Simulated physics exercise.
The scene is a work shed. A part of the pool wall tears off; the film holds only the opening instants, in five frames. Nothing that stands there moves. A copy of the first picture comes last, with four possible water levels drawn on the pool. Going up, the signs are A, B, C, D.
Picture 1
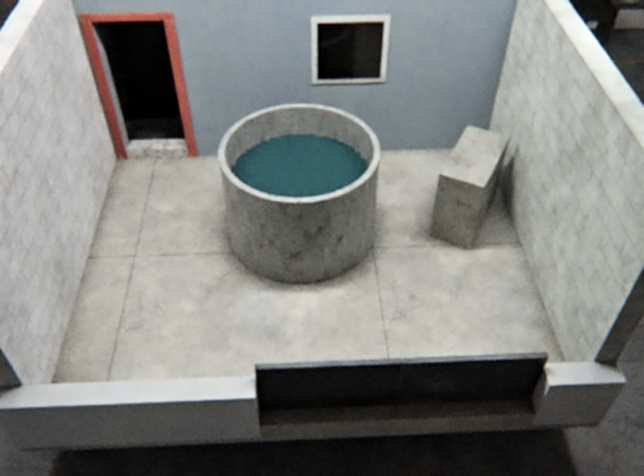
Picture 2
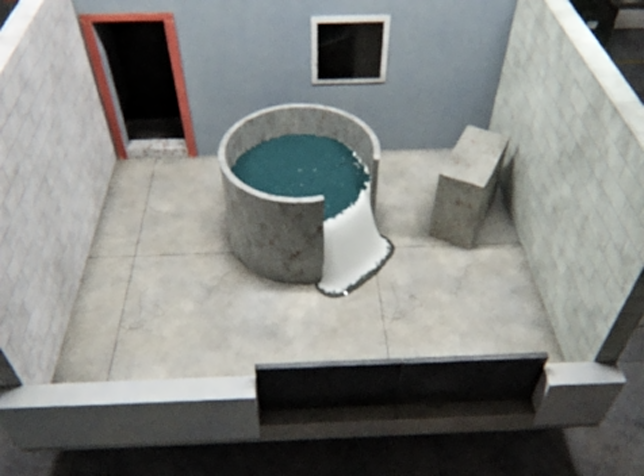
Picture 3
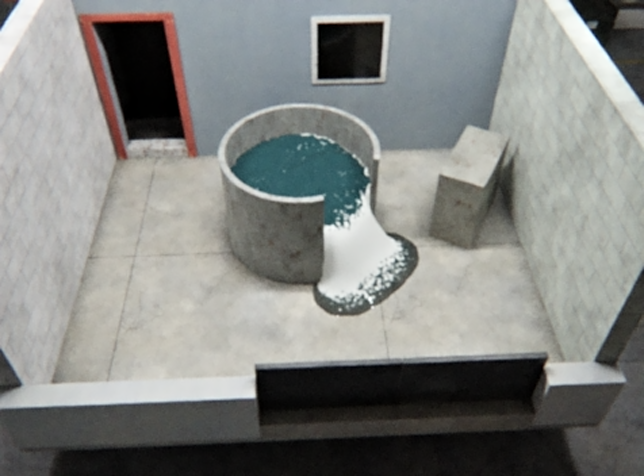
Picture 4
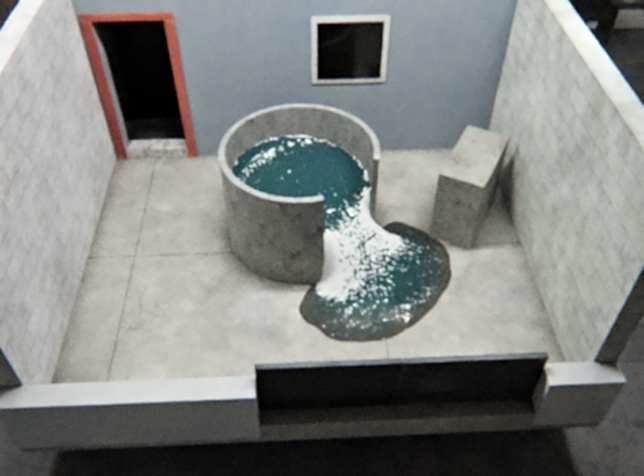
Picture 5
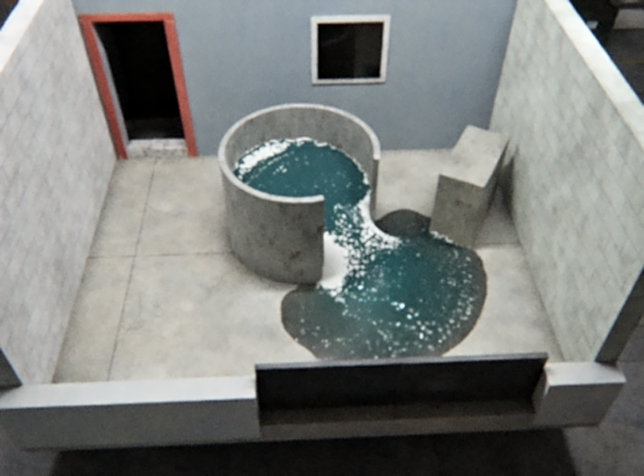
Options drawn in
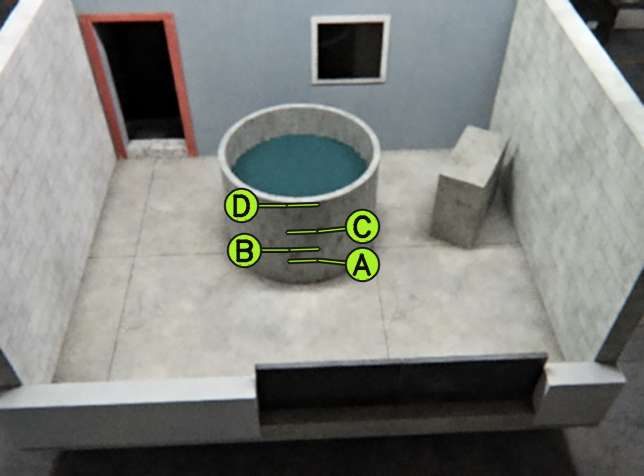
Teal water pouring through a gap in a round concrete pool's side, foaming white and spreading across the pale walled floor.
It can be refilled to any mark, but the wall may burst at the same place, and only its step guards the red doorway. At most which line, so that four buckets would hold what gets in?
Go for C.
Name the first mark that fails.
Mark D.
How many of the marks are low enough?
Three of them.
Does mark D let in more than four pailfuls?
Yes, it does.
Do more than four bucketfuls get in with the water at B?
No, that is safe.
On the marked copy, A at (303, 260); B at (303, 249); C at (302, 231); D at (302, 205); from the bottom up A, B, C, D.
With A, nothing gets over.
With B, nothing gets over.
With C, a bucket or two gets in.
With D, about 10 bucketfuls get in.
